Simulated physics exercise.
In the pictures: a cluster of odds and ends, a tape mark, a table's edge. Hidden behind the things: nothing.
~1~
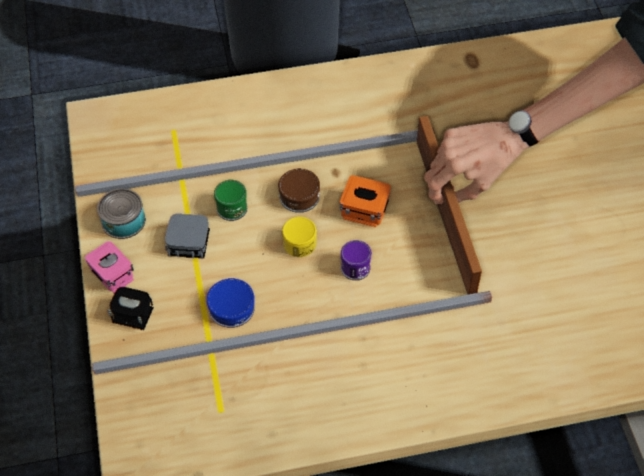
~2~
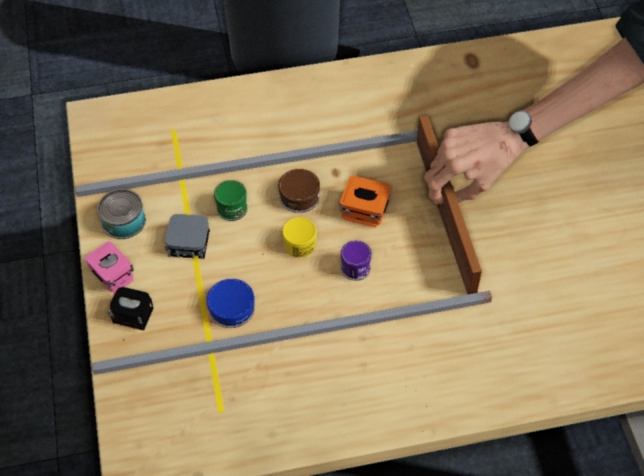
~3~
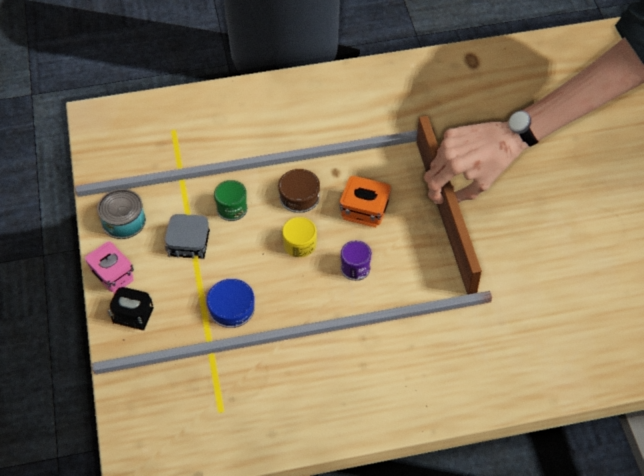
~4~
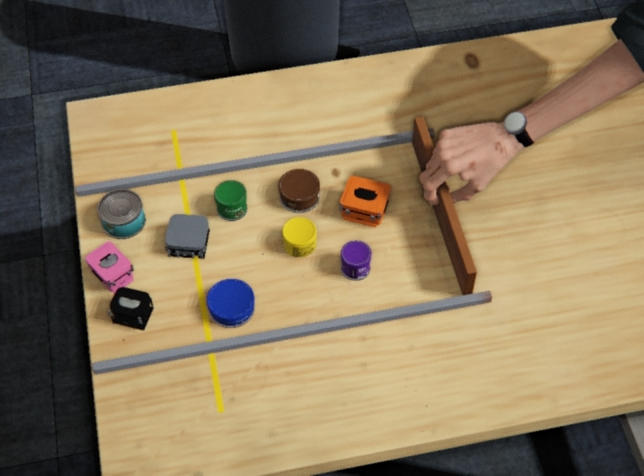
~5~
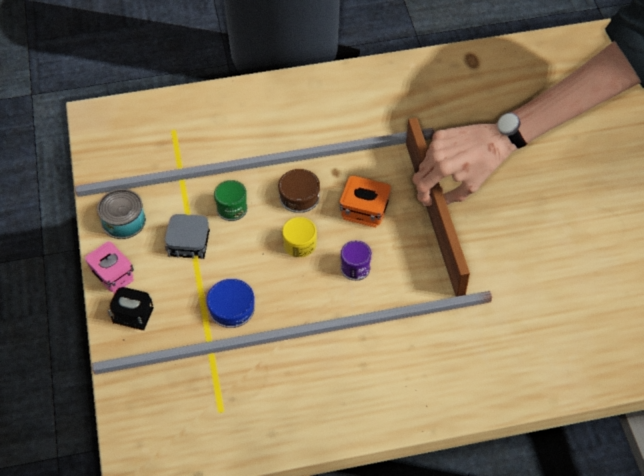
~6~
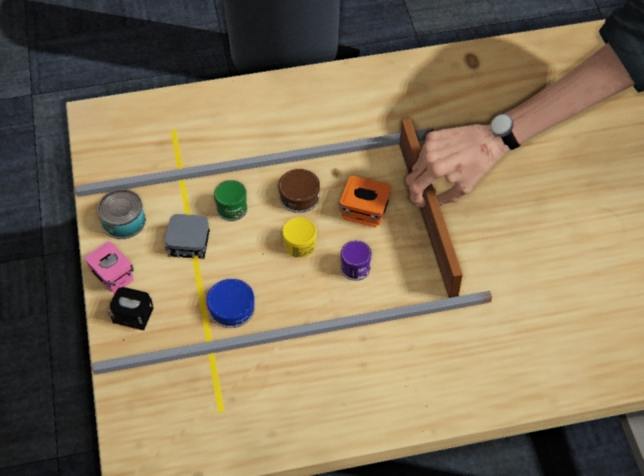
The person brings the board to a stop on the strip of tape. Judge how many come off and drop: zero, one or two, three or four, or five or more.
The pieces that topple off will total nothing.
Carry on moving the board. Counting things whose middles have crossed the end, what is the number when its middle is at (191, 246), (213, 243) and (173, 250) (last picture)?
0; 0; 2.
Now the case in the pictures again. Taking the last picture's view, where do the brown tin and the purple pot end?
In the last picture they sit at about (166, 210) and about (186, 294).
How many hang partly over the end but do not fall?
Overhang count: 2.
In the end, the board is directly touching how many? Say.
I count 4 of them.
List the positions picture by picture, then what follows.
Pink case (110, 268); black case (131, 308); turquoise tin (122, 214); board (447, 203); tape (195, 259), in the first picture.
Black case (131, 308); yellow tub (300, 238), in the second picture.
Turquoise tin (122, 214); green tin (231, 201), in the third picture.
Pink case (110, 268); purple pot (356, 261), in the fourth picture.
Black case (131, 308); board (436, 205), in the fifth picture.
Pink case (110, 268); black case (131, 308); turquoise tin (122, 214); board (429, 206); tape (195, 259), in the sixth picture.
Soon after, none off yet; pink case at rest near (110, 268); black case at rest near (131, 308); turquoise tin at rest near (122, 214).
In the end, the number that fall off is zero.
